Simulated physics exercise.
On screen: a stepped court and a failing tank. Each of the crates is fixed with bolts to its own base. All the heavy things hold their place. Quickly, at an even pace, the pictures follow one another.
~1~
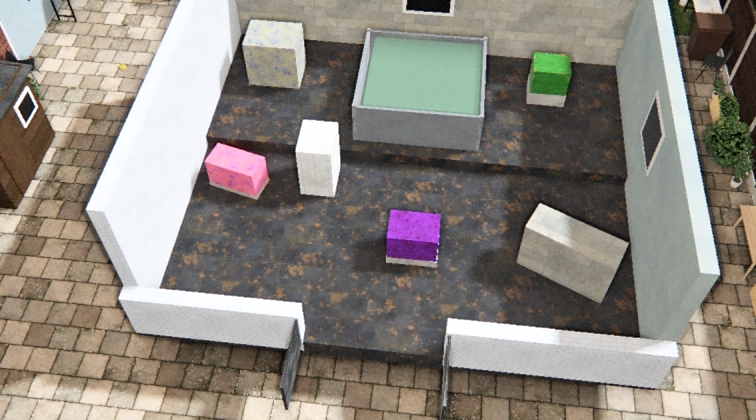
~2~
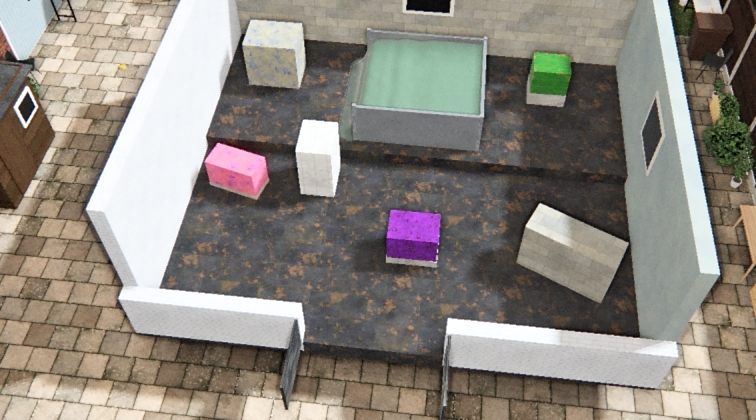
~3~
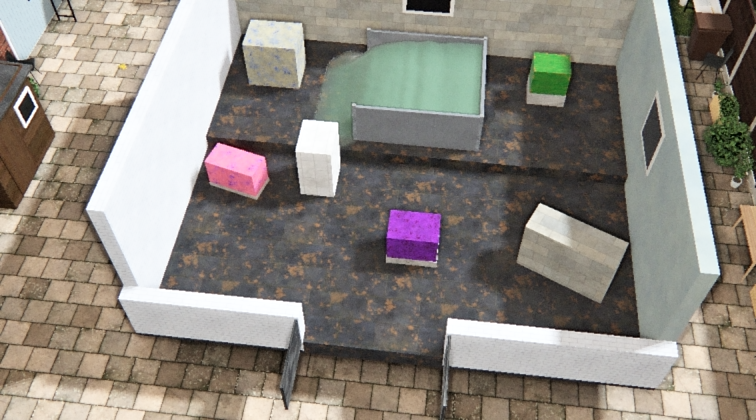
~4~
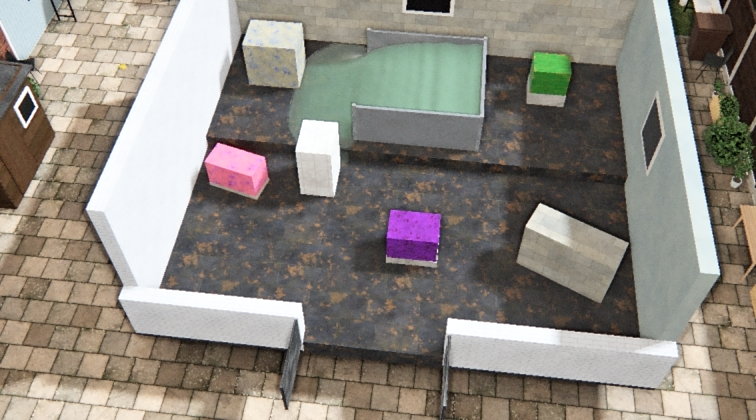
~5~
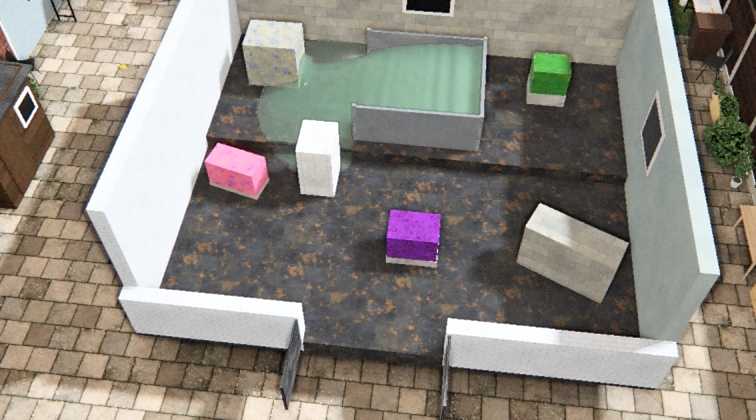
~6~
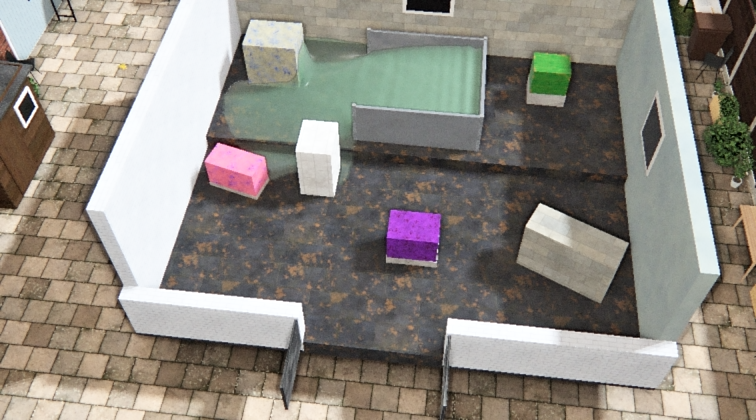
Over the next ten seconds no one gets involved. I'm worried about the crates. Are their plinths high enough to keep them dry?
In order: Most likely the green crate remains untouched, most likely the purple crate remains untouched, most likely the pink crate gets water on it.
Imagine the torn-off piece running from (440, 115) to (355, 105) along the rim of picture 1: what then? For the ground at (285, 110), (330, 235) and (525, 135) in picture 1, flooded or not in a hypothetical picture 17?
Untouched, soaked, untouched.
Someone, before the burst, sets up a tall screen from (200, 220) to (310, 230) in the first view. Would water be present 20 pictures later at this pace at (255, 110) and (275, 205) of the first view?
Reached, reached.
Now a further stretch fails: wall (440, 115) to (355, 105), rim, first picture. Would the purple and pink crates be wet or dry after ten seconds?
As it turns out, the purple crate gets overtopped, and the pink crate gets overtopped.
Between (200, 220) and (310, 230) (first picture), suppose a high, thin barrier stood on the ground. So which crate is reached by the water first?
The pink-painted one.
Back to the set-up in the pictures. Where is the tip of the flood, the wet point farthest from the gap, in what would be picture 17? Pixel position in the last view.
I'd go with roughly (159, 292).
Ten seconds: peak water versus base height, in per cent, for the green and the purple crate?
Peak levels: Approx. 20 % then 60 %.
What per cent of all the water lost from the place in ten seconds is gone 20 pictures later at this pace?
Log: Around 0 %, estimated.
A moment on, water covers 20 % of the floor; the green crate not reached, the purple crate not reached, the pink crate water round its plinth.
Next, water covers 30 % of the floor; the green crate not reached, the purple crate not reached, the pink crate water round its plinth.
Then, water covers 45 % of the floor; the green crate water round its plinth, the purple crate not reached, the pink crate water round its plinth.
Later, water covers 80 % of the floor; the green crate water round its plinth, the purple crate water round its plinth, the pink crate water round its plinth.
In the end, water covers 90 % of the floor; the green crate stayed above the water, the purple crate stayed above the water, the pink crate was topped.
